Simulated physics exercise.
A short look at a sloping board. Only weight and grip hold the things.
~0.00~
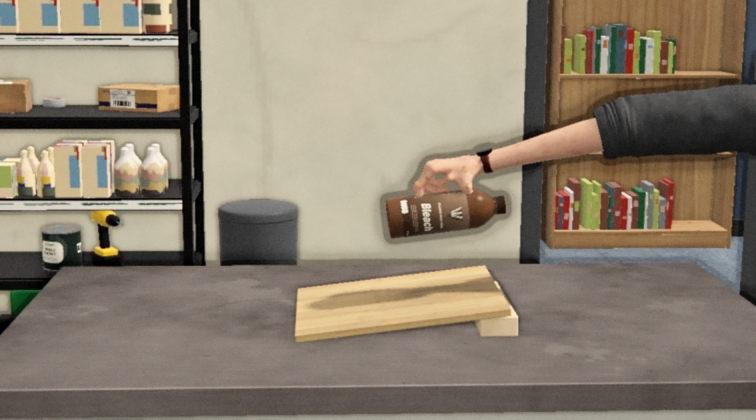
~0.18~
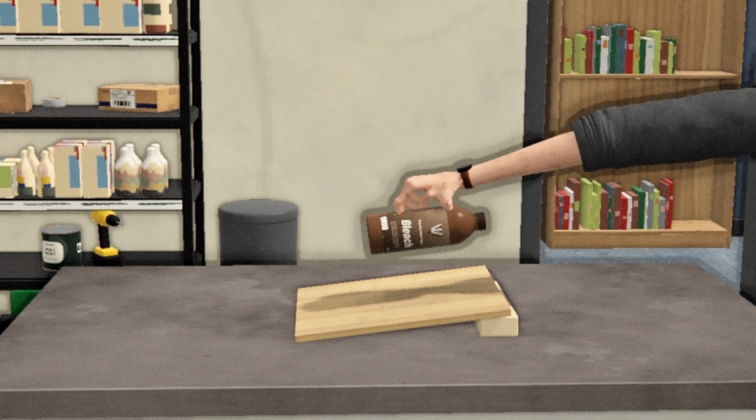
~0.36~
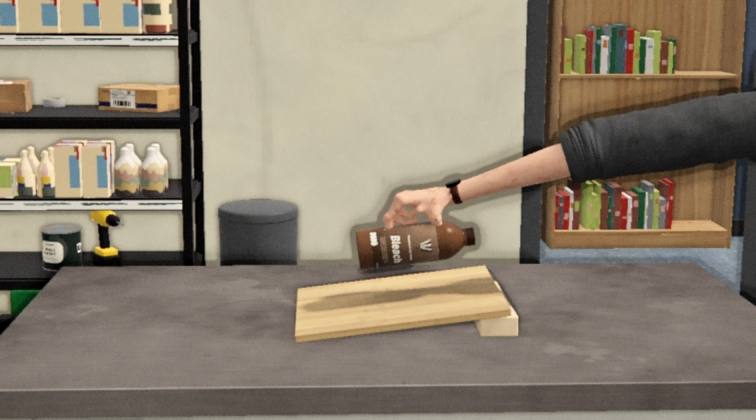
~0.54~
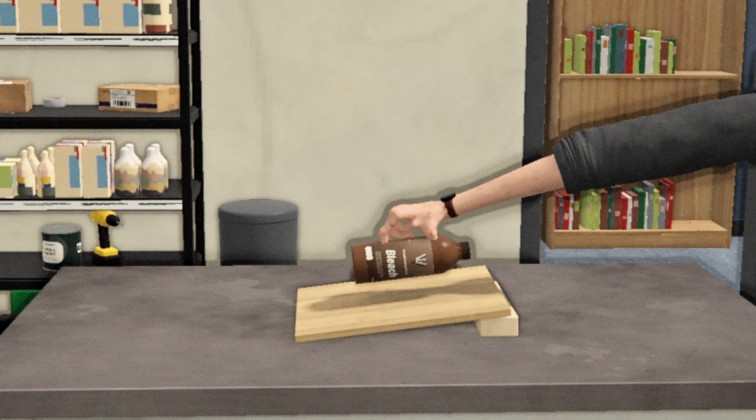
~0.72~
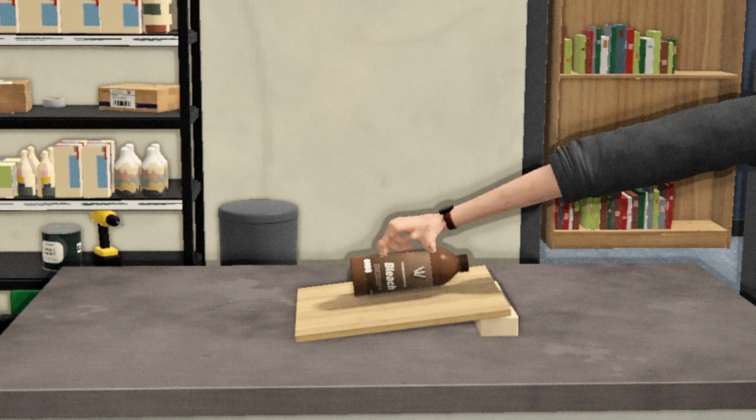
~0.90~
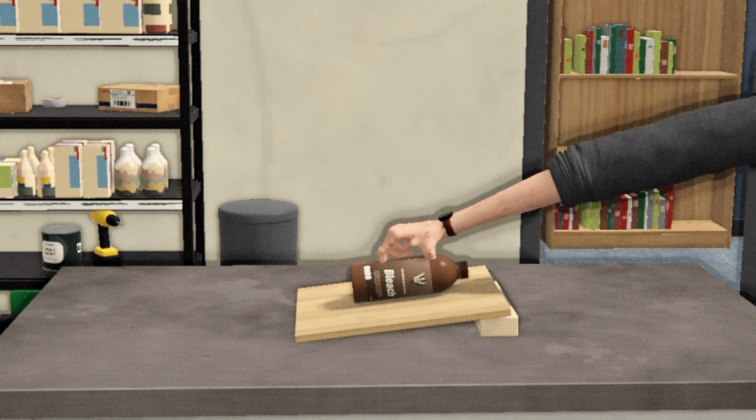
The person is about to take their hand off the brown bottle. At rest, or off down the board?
In the end the brown bottle keeps its place.
After 1.20 s, no change.
After 1.60 s, brown bottle resting near (410, 277).
In the end (1.9 s), it is unmoved. At the end, from the last picture's camera, brown bottle near (410, 277). The brown bottle remains at rest.
